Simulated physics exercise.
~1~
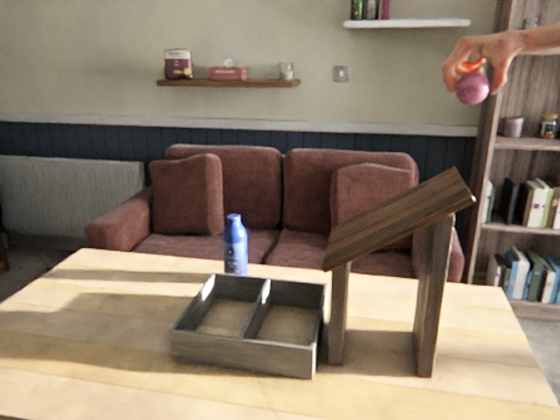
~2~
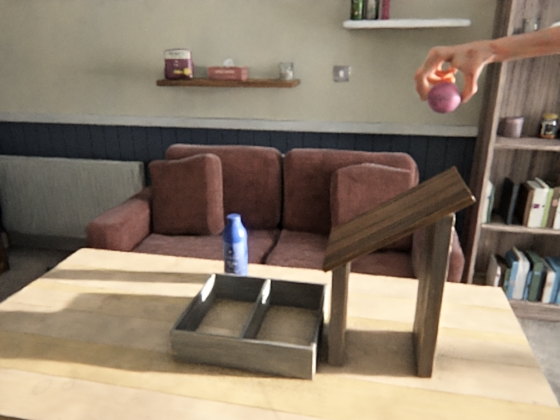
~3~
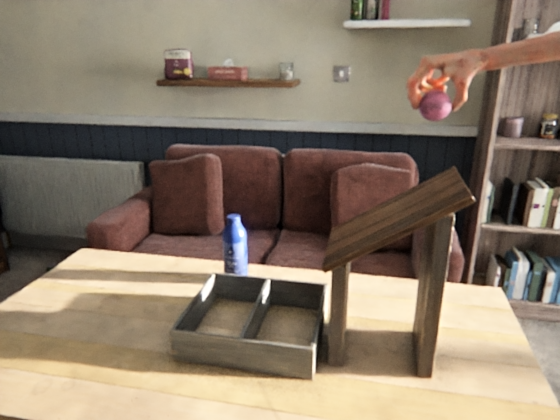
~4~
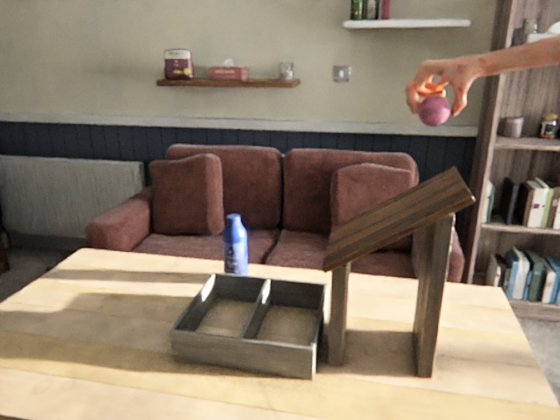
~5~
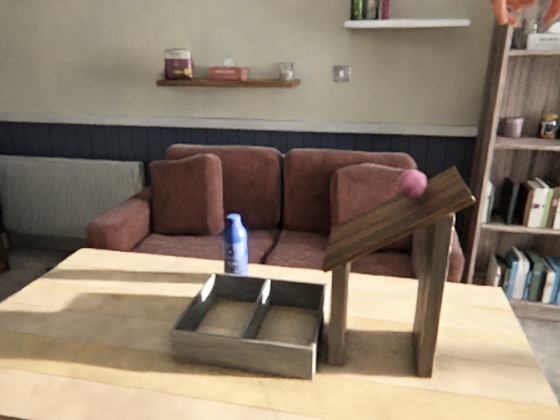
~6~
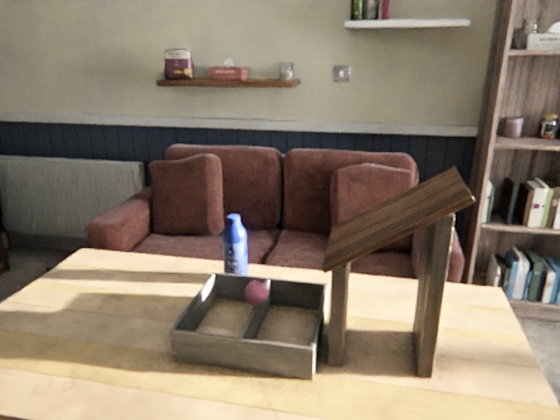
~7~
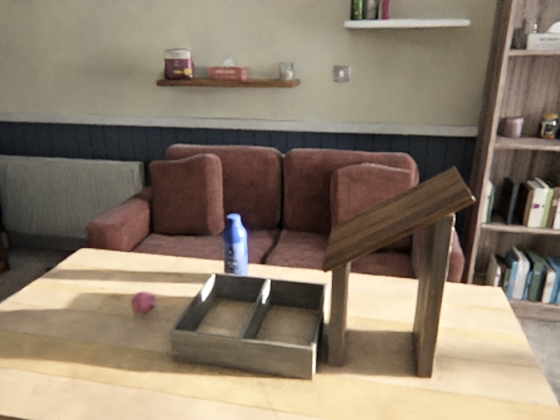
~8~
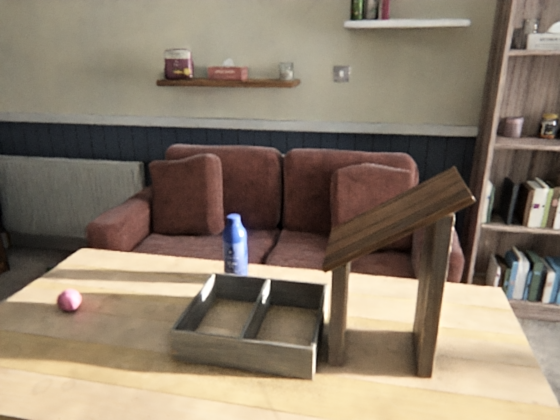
A hand at the upper right holds a pink ball above a sloping wooden board on a light wooden table, seen from the front in a living room. A grey tray with two bays sits left of the board, with a blue bottle behind it and a reddish sofa and shelves beyond. The hand moves left and lowers the ball, then lets go and draws back as the ball meets the slope. The ball travels down to the left and passes over the tray. It continues left across the table, ending outside the bays near the left side, while the bottle stays standing.
